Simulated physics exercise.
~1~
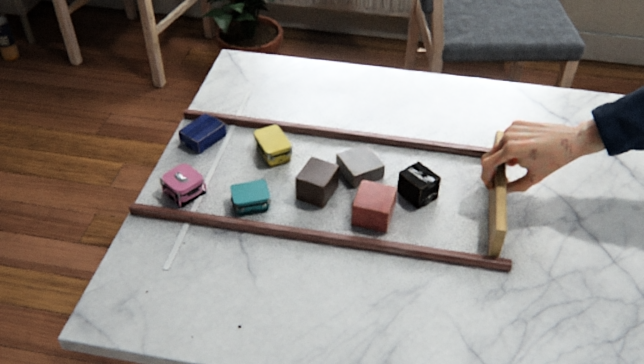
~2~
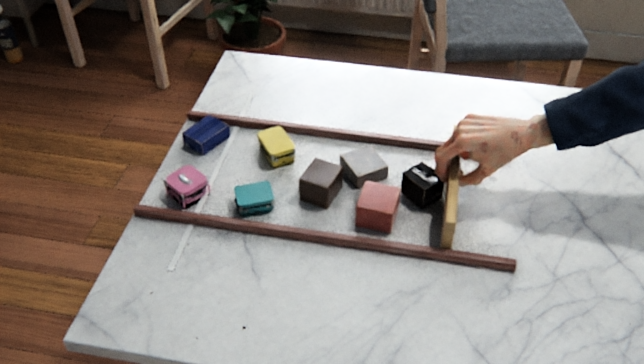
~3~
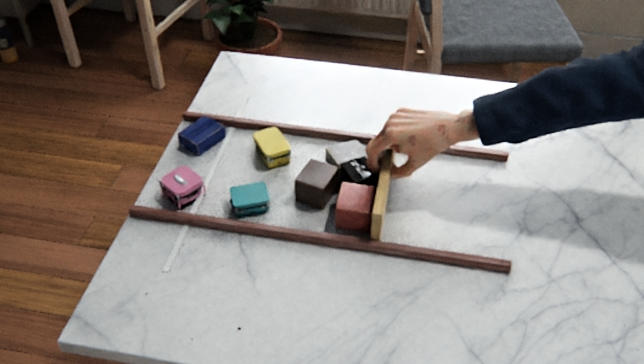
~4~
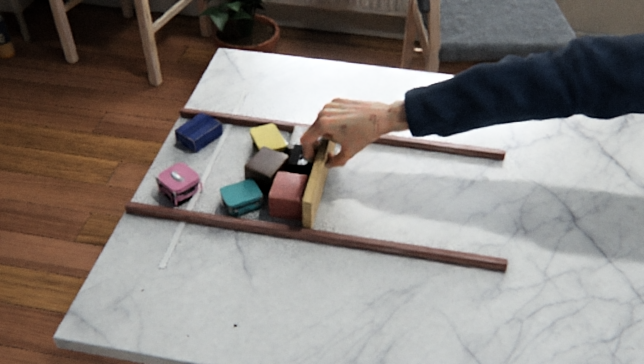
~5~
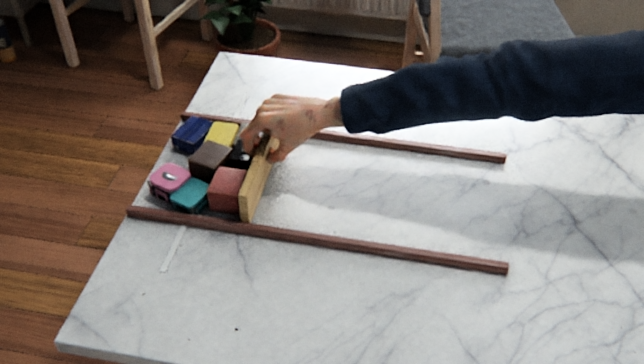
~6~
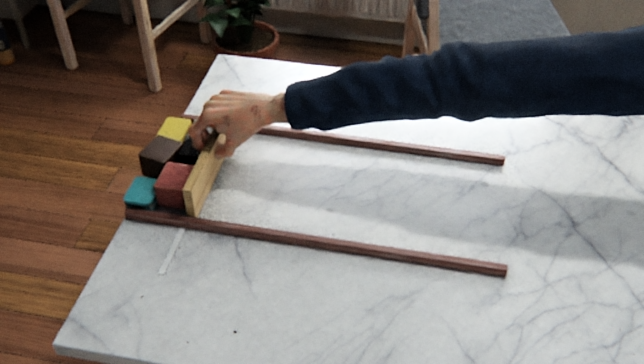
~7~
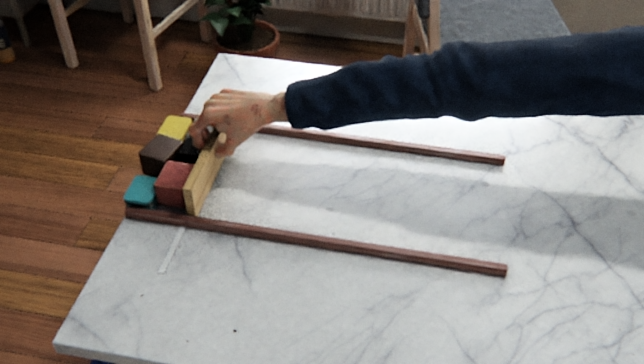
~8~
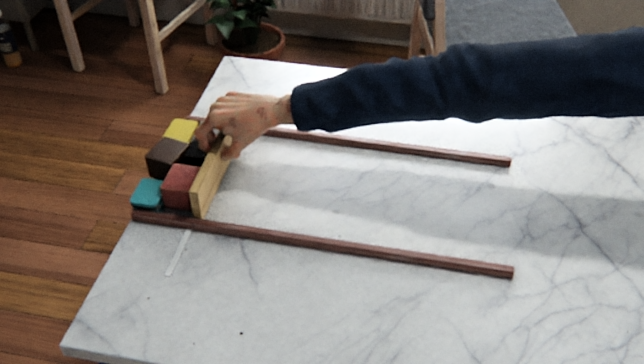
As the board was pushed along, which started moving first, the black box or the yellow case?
The black box started moving first, since the board reached it early on. The yellow case only began to shift later, once the pieces had bunched up together.
